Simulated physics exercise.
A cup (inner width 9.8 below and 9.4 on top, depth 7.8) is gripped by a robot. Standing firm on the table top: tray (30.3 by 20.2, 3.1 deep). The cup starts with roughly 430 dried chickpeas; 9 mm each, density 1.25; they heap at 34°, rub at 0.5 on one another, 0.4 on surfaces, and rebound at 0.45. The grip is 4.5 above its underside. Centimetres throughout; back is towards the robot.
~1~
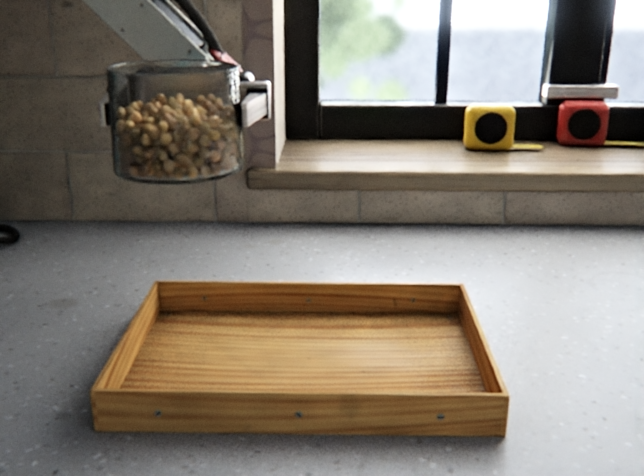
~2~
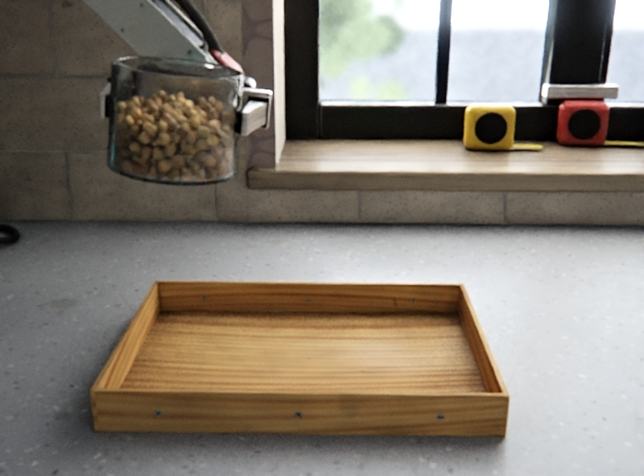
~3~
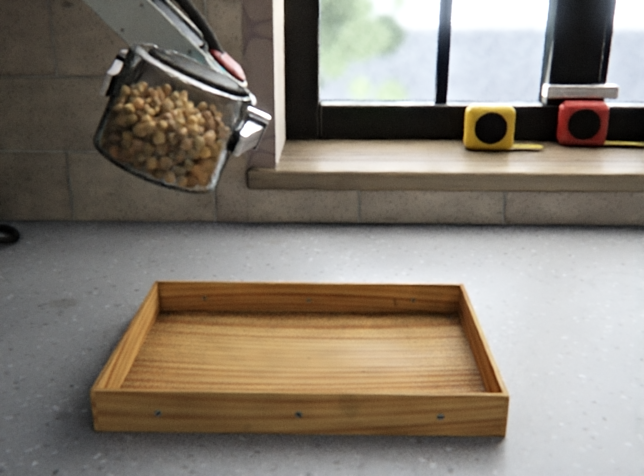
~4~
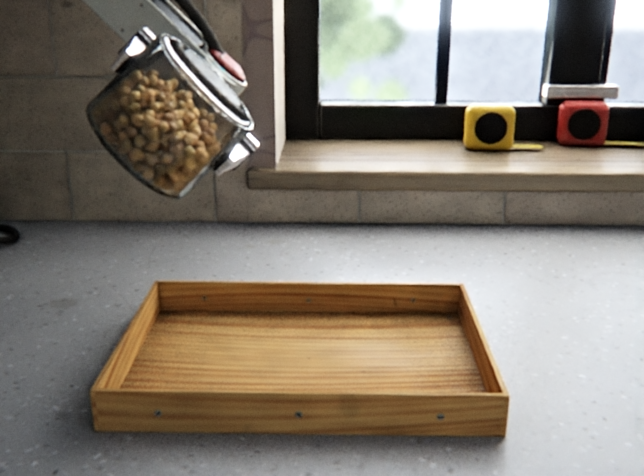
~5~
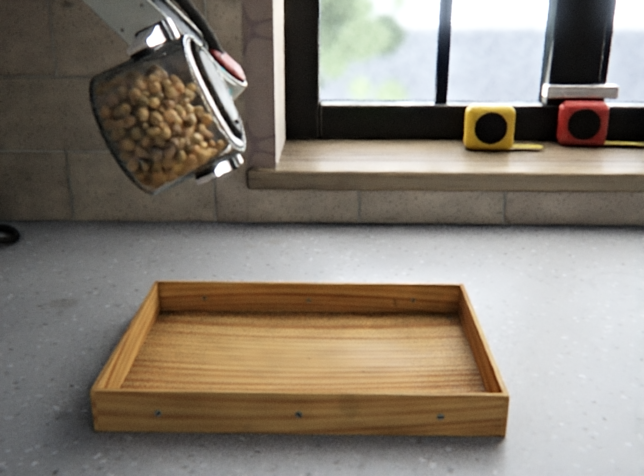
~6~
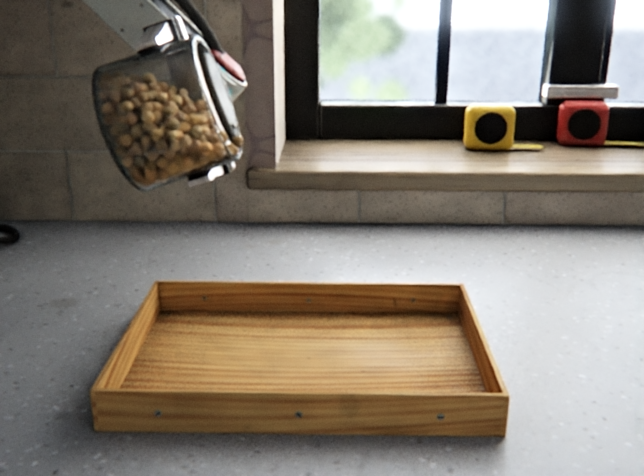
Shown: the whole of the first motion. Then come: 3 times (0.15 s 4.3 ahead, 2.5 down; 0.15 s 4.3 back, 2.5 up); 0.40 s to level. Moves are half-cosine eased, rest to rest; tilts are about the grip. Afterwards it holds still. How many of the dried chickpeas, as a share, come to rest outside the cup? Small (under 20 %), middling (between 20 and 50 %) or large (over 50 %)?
Share outside the cup: Middling (between 20 and 50 %).
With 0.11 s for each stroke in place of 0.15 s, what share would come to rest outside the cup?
It would be near 40 per cent.
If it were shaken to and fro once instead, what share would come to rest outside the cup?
It would be near 10 per cent.
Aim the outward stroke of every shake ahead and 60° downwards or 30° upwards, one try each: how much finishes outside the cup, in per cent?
Some 5 and 70 per cent.
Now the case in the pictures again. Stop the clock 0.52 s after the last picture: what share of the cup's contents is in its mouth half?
Some 45 per cent.
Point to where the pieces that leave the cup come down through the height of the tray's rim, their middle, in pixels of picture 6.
Around (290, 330).
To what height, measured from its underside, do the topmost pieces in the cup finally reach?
About 6.0 cm.
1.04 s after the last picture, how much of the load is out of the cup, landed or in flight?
Near 25 per cent so far.
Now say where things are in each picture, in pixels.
In the first picture, cup middle at (177, 120), level; upper third of the load around (177, 123), from x 120 to 235, top at y 105; 433 in the cup.
In the second picture, cup middle at (176, 120), tilted 7° forward; upper third of the load around (167, 121), from x 115 to 230, top at y 105.
In the third picture, cup middle at (174, 119), tilted 25° forward; upper third of the load around (150, 118), from x 105 to 225, top at y 95.
In the fourth picture, cup middle at (171, 118), tilted 47° forward; upper third of the load around (139, 105), from x 100 to 215, top at y 75.
In the fifth picture, cup middle at (170, 116), tilted 65° forward; upper third of the load around (142, 97), from x 105 to 215, top at y 70.
In the sixth picture, cup middle at (169, 115), tilted 72° forward; upper third of the load around (142, 105), from x 105 to 240, top at y 75; 433 in the cup.
Then, 0.52 s after the last picture, tilted 72° forward, highest piece 21 above the table; 376 in the cup, 46 in the tray, 11 in flight or on a rim.
Then, 1.04 s after the last picture, tilted 52° forward, highest piece 22 above the table; 315 in the cup, 115 in the tray, 3 in flight or on a rim.
Then, 1.50 s after the last picture, level, highest piece 24 above the table; 315 in the cup, 118 in the tray.
Then, 2.55 s after the last picture, level, highest piece 24 above the table; 315 in the cup, 118 in the tray.
Final count, 315 in the cup, 118 in the tray. That is 27 % outside the cup.
